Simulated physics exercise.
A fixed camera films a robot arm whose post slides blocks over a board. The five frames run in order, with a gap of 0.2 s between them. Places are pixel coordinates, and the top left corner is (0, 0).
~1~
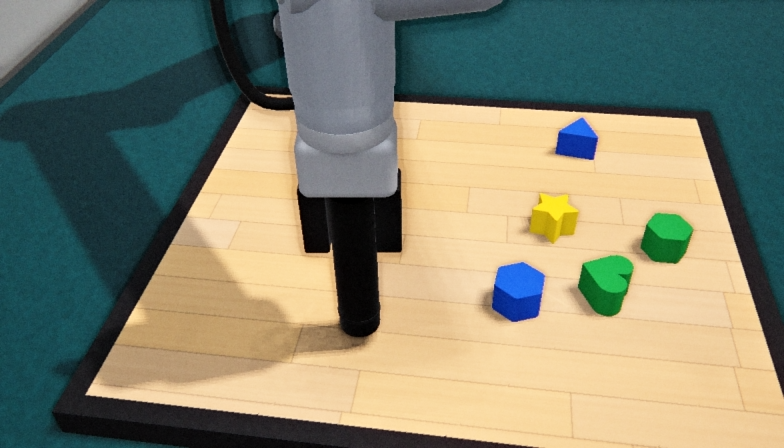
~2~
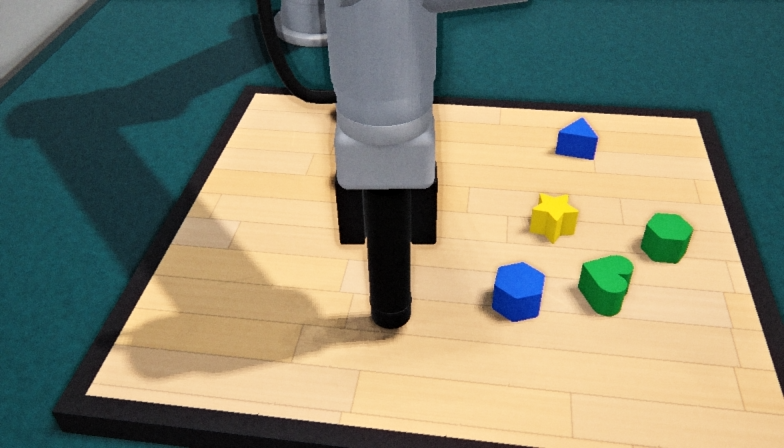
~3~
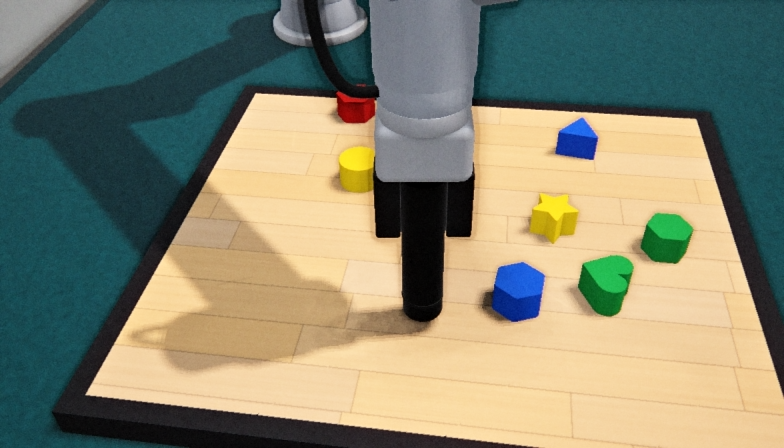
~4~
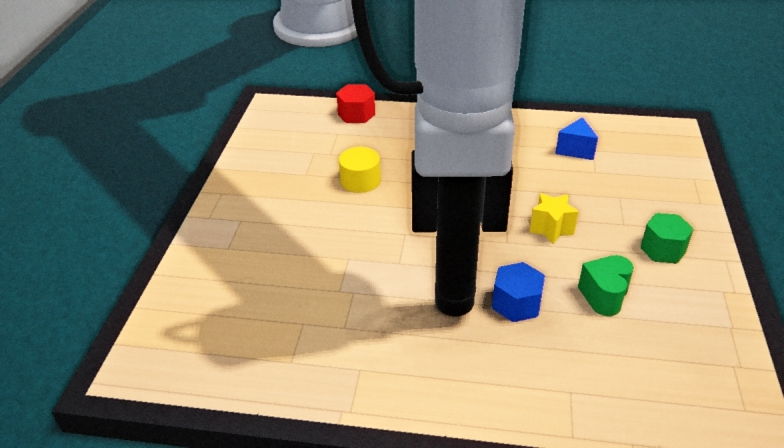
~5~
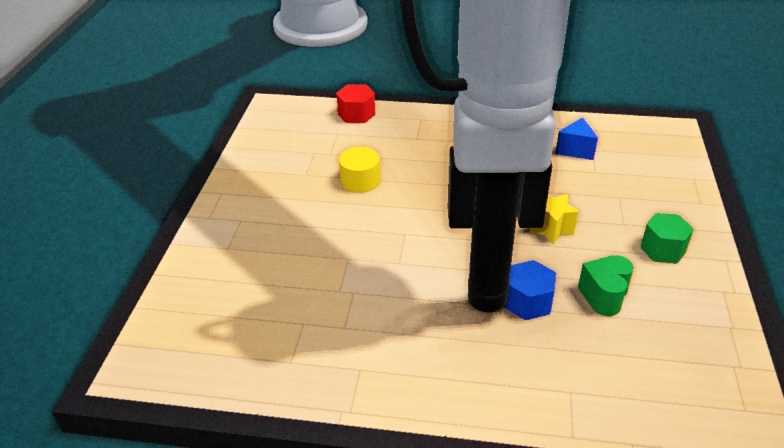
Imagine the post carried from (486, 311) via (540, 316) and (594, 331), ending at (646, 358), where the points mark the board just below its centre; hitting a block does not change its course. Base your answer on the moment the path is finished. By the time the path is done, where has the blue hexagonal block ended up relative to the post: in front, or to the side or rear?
It lies beside or behind the post.
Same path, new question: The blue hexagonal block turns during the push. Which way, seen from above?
From above, it turns counterclockwise.
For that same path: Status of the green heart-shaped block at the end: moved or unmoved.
It gets displaced.
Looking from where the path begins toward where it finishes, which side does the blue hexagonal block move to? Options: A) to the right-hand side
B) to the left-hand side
The answer is B.
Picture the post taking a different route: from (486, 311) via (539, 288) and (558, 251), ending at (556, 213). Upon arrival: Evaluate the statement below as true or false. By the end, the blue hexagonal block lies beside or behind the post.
True
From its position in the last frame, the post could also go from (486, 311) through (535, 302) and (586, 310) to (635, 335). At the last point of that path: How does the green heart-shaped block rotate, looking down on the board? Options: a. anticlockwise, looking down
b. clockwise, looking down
It's b.
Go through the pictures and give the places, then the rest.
The first frame shows post's lower end (360, 324); blue hexagonal block (520, 279); green heart-shaped block (610, 271).
The second frame shows post (391, 315); blocks still.
The third frame shows post (422, 309); blocks still.
The fourth frame shows post (454, 303); blocks still.
The fifth frame shows post (487, 299); blue hexagonal block (532, 277); green heart-shaped block (610, 271).
The first path, step by step. One third of the way, post (543, 305); blue hexagonal block (572, 270), turned 45° anticlockwise; green heart-shaped block (619, 268), turned 15° clockwise.
Two thirds of the way, post (598, 320); blue hexagonal block (583, 269), turned 75° anticlockwise; green heart-shaped block (628, 263), turned 30° clockwise.
At the end, post (649, 346); blue hexagonal block (583, 269), turned 75° anticlockwise; green heart-shaped block (628, 263), turned 30° clockwise.
